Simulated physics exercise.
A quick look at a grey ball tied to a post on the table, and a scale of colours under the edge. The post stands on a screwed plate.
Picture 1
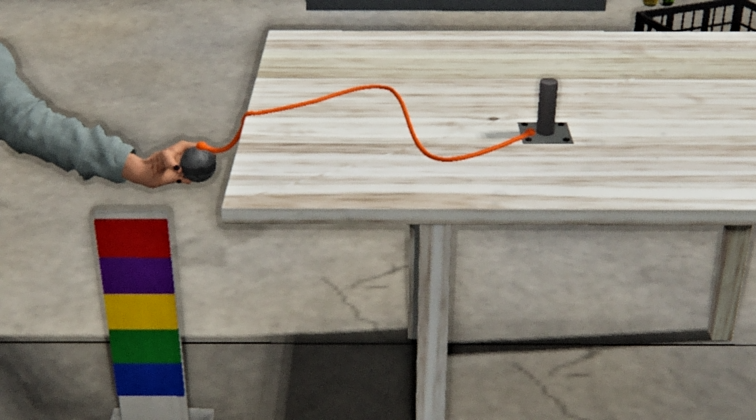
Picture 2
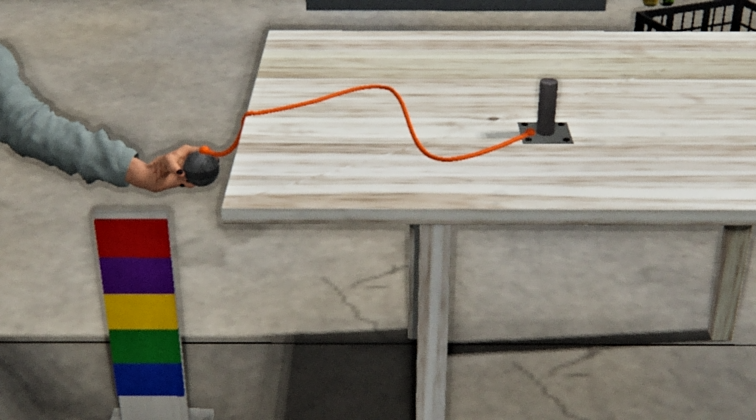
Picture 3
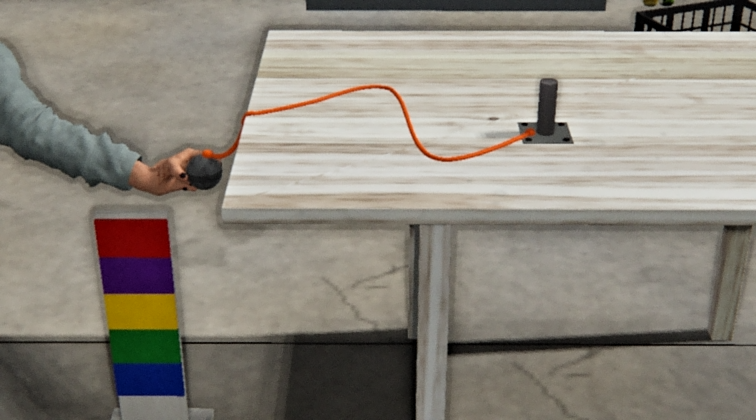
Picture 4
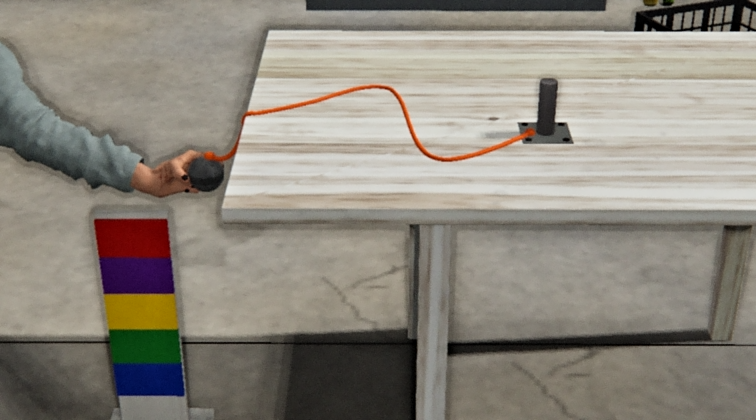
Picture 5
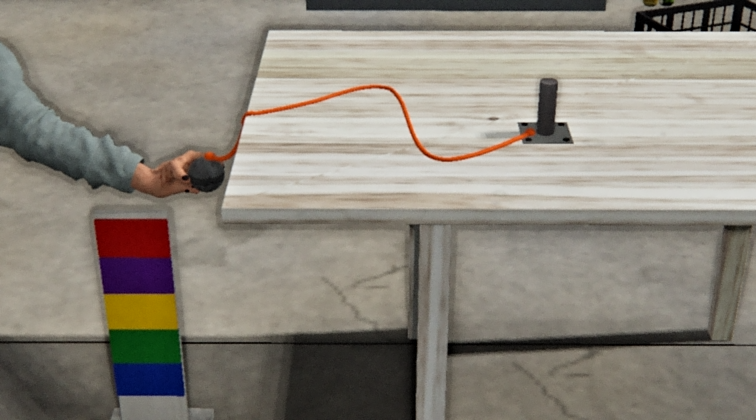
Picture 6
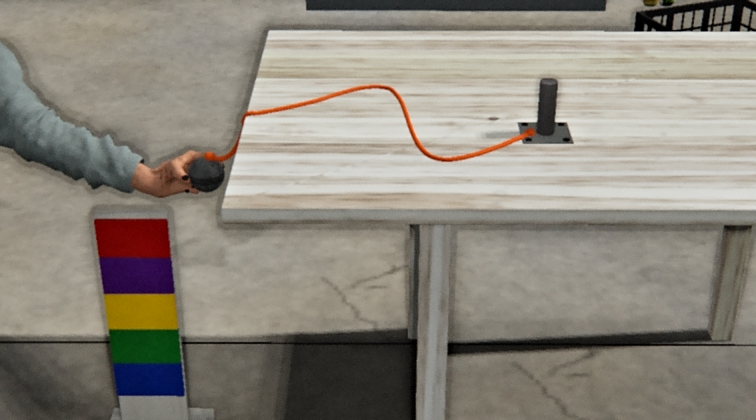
A hand reaching in from the left holds a grey ball beside a pale wooden table, seen from slightly above against a concrete background. An orange lead curves across the tabletop from the ball to a dark post on a screwed plate, while an upright scale below the hand shows red, purple, yellow, green and blue. The hand and ball shift very slightly down and right, then stay nearly still, with the camera steady.
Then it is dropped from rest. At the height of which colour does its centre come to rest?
The lead holds its middle at green.
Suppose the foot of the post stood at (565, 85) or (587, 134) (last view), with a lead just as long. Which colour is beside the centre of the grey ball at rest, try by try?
One after the other, yellow; yellow.
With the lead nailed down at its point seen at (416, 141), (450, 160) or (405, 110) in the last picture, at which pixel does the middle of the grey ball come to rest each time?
The places are (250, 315), (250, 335) and (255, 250).
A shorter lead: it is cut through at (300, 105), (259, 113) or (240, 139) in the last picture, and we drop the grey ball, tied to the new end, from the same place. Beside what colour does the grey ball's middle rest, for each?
In that order: Red; purple; yellow.
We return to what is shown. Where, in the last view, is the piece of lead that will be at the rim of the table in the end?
That spot is around (393, 92).
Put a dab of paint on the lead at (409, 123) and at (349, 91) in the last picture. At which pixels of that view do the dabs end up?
About (324, 127), and the other about (245, 179).
Early on, ball near (249, 333); level with green.
Midway, ball near (263, 354); level with green.
Finally, ball near (257, 352); level with green. At green.
